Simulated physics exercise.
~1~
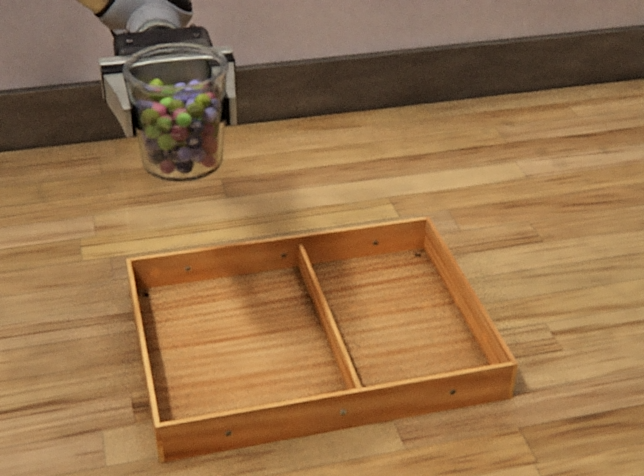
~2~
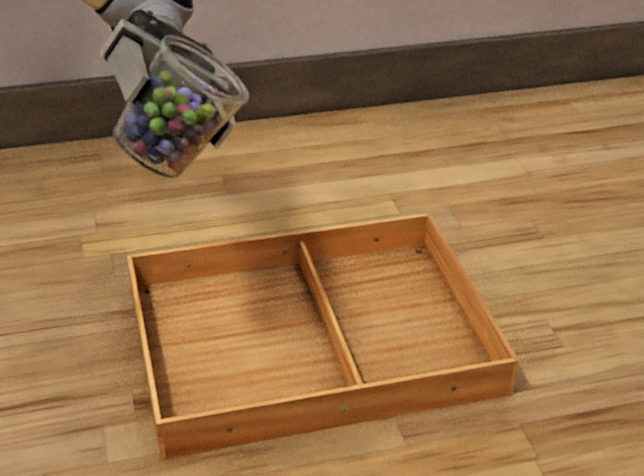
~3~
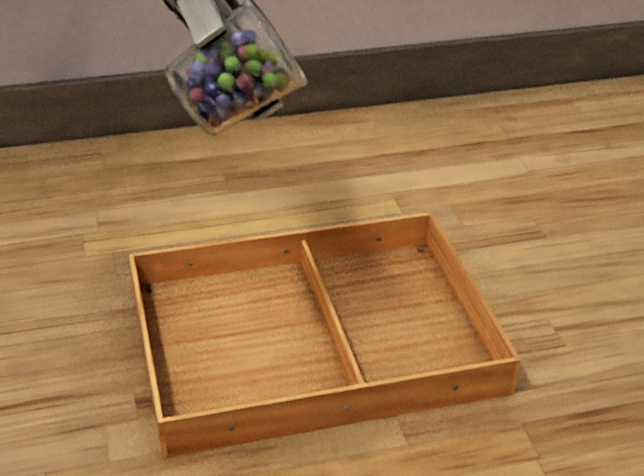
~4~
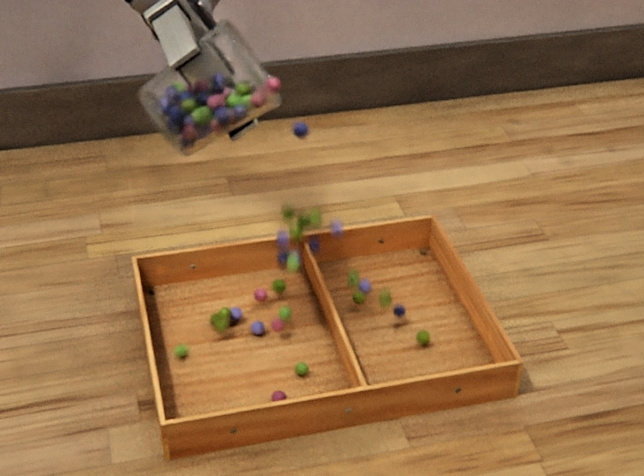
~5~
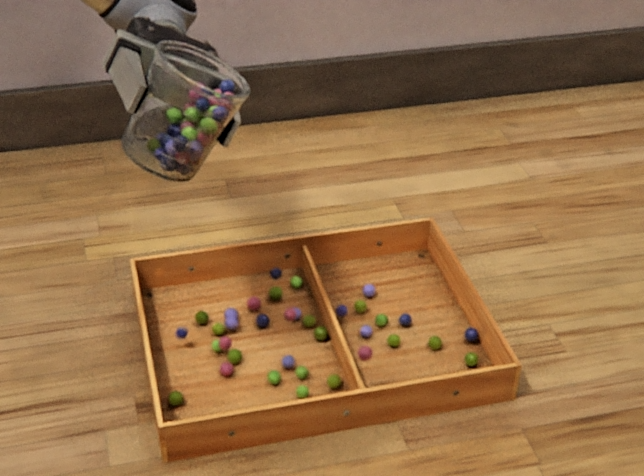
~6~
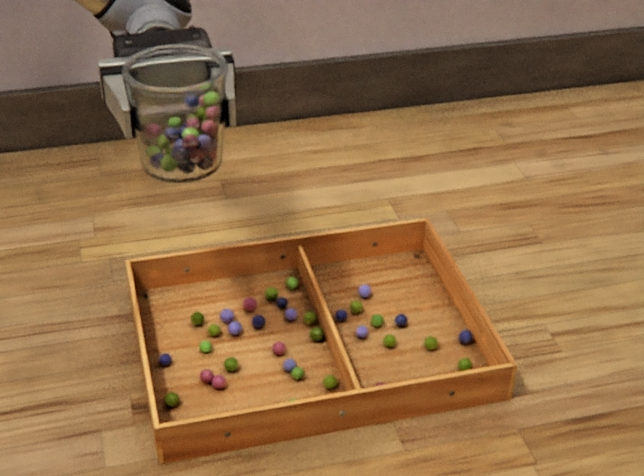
A robot gripper holds a clear cup of small round sweets in green, blue, purple and pink at the upper left, above a wooden tray on a plank floor, seen from slightly above. A low wall divides the tray into two parts. The gripper tilts the cup to the right and lifts it, then tips it further so that sweets tumble out and scatter on both sides of the divider. It swings the cup back upright. At the end the cup is still partly full, with more of the spilled sweets in the left part than the right.
